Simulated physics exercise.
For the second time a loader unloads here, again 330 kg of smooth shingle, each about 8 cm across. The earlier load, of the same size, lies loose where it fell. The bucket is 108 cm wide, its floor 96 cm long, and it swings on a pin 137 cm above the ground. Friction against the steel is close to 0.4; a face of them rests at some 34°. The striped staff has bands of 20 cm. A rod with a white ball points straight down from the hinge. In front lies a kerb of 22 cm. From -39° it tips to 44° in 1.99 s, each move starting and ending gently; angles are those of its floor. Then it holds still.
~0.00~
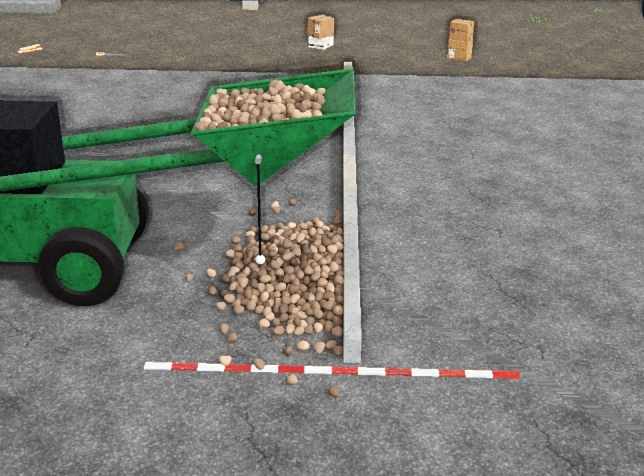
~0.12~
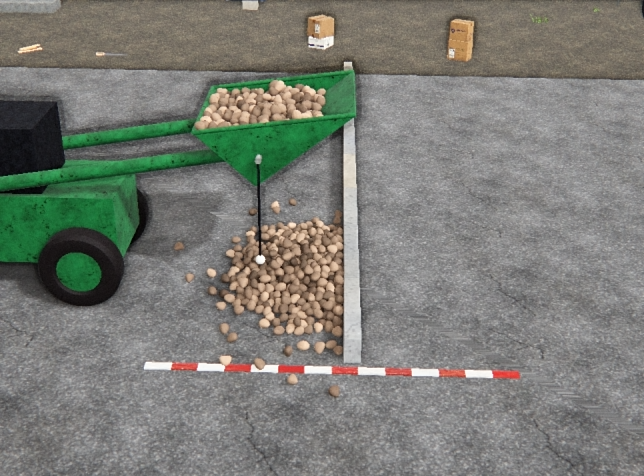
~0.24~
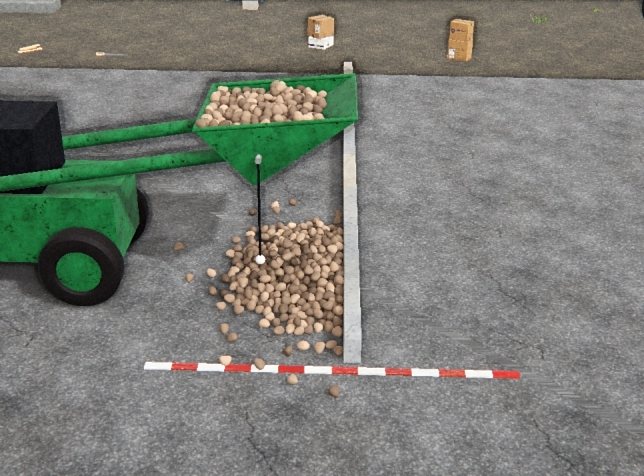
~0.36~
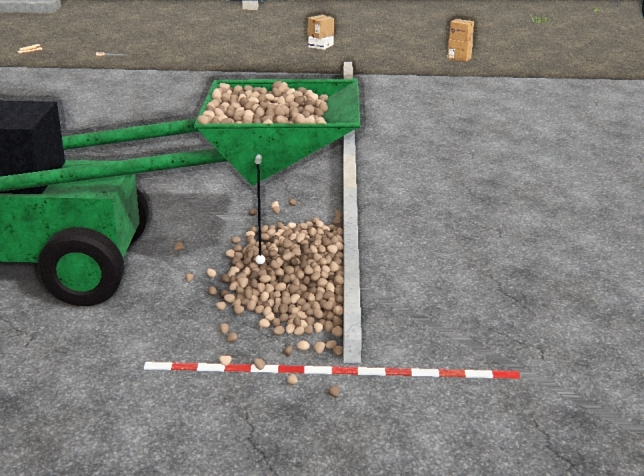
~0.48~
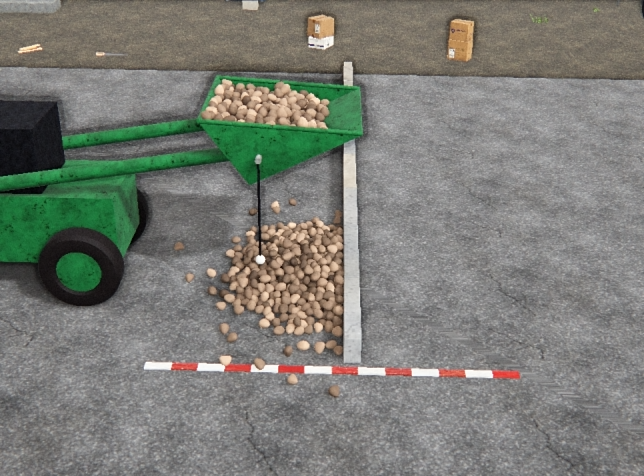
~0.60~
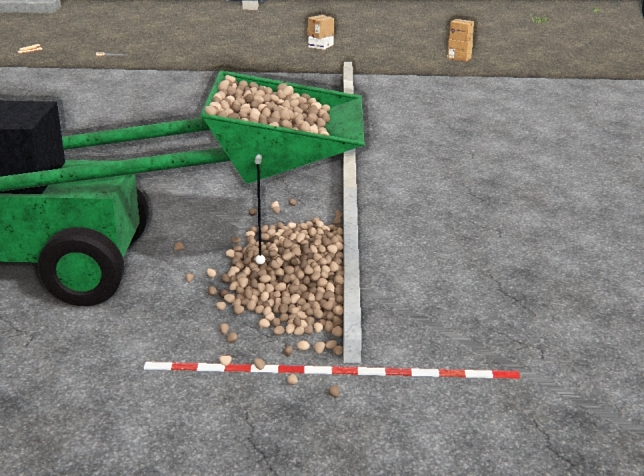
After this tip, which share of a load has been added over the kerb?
Close to 83 parts in a hundred.
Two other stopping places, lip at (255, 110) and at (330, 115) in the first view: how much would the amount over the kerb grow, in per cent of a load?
First some 0, then 45 per cent.
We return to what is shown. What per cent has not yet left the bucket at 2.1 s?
About 10 per cent.
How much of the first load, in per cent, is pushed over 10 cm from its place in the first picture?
About 0 per cent.
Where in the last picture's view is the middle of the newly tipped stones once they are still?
Their middle is at about (404, 275).
After 1.5 s the floor is at 31°; in per cent of one load, 95 in the bucket, 105 on this side of the kerb; the foremost stones are at (354, 203).
After 2.1 s the floor is at 44°; in per cent of one load, 10 in the bucket, 132 on this side of the kerb, 57 over the kerb; the foremost stones are at (443, 278).
After 2.4 s the floor is at 44°; in per cent of one load, 0 in the bucket, 120 on this side of the kerb, 80 over the kerb; the foremost stones are at (504, 274).
After 5.1 s the floor is at 44°; in per cent of one load, 0 in the bucket, 117 on this side of the kerb, 83 over the kerb; the foremost stones are at (568, 262). Net gain over the kerb, 83.
